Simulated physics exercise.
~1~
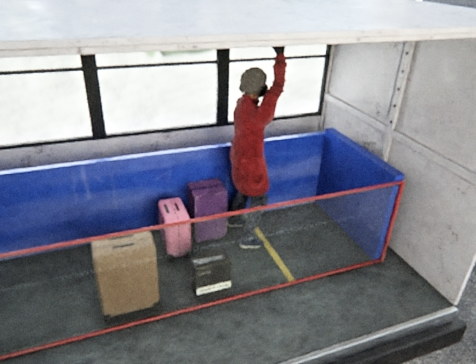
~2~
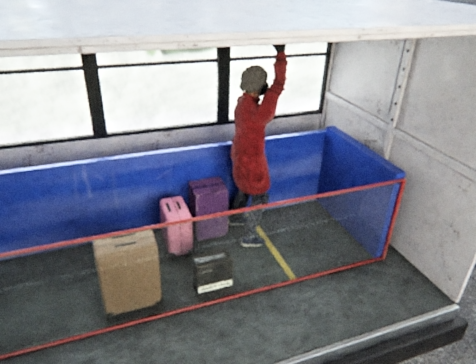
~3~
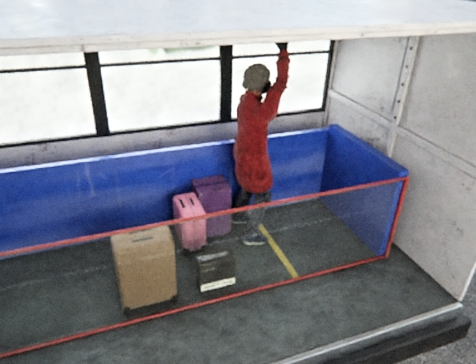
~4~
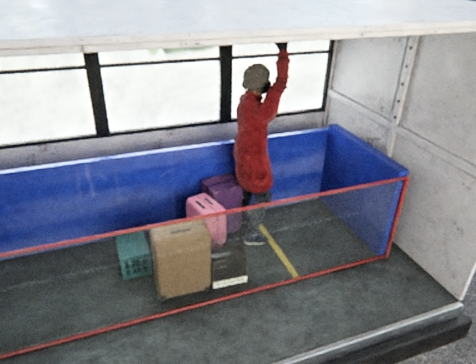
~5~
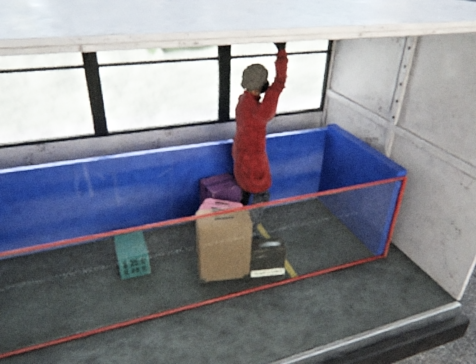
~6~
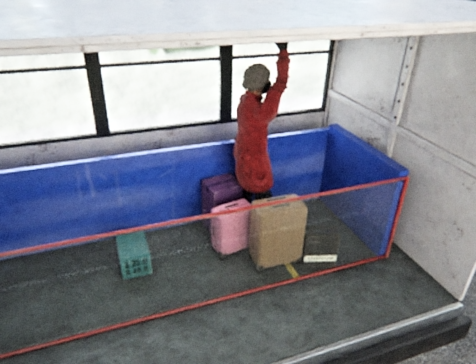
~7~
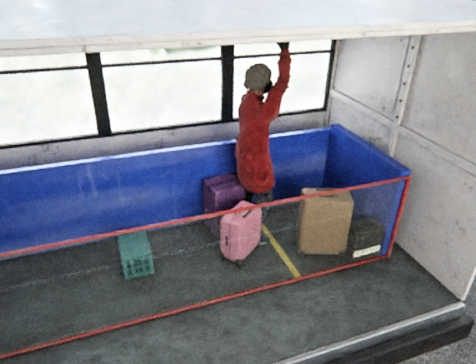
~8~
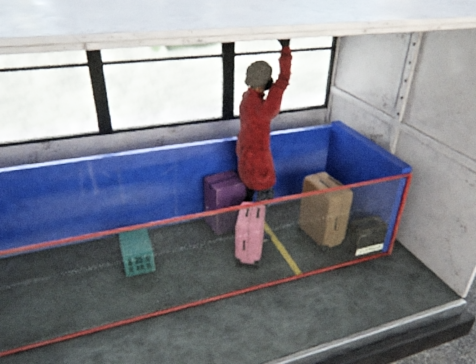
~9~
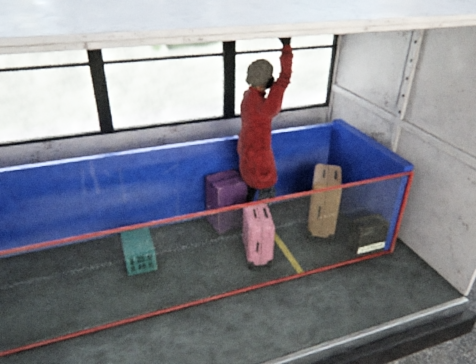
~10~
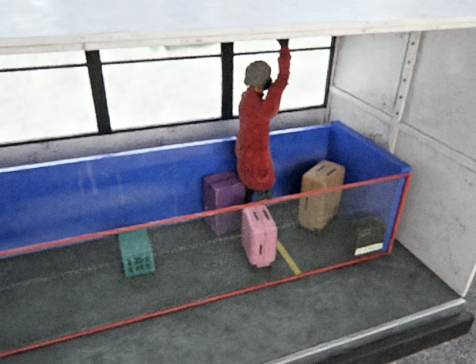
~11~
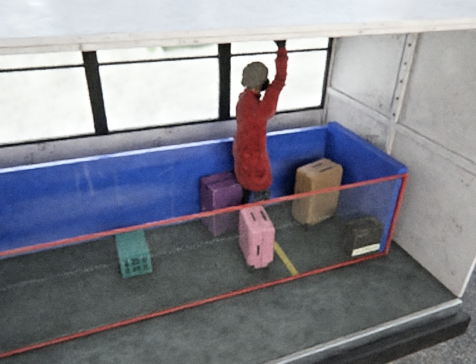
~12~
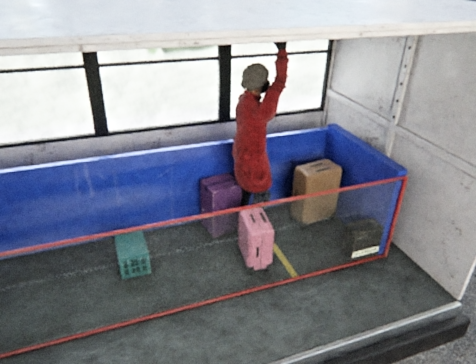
Brown case and black box sliding right across a yellow line, pink and purple luggage shifting but stopping short beside standing passenger.
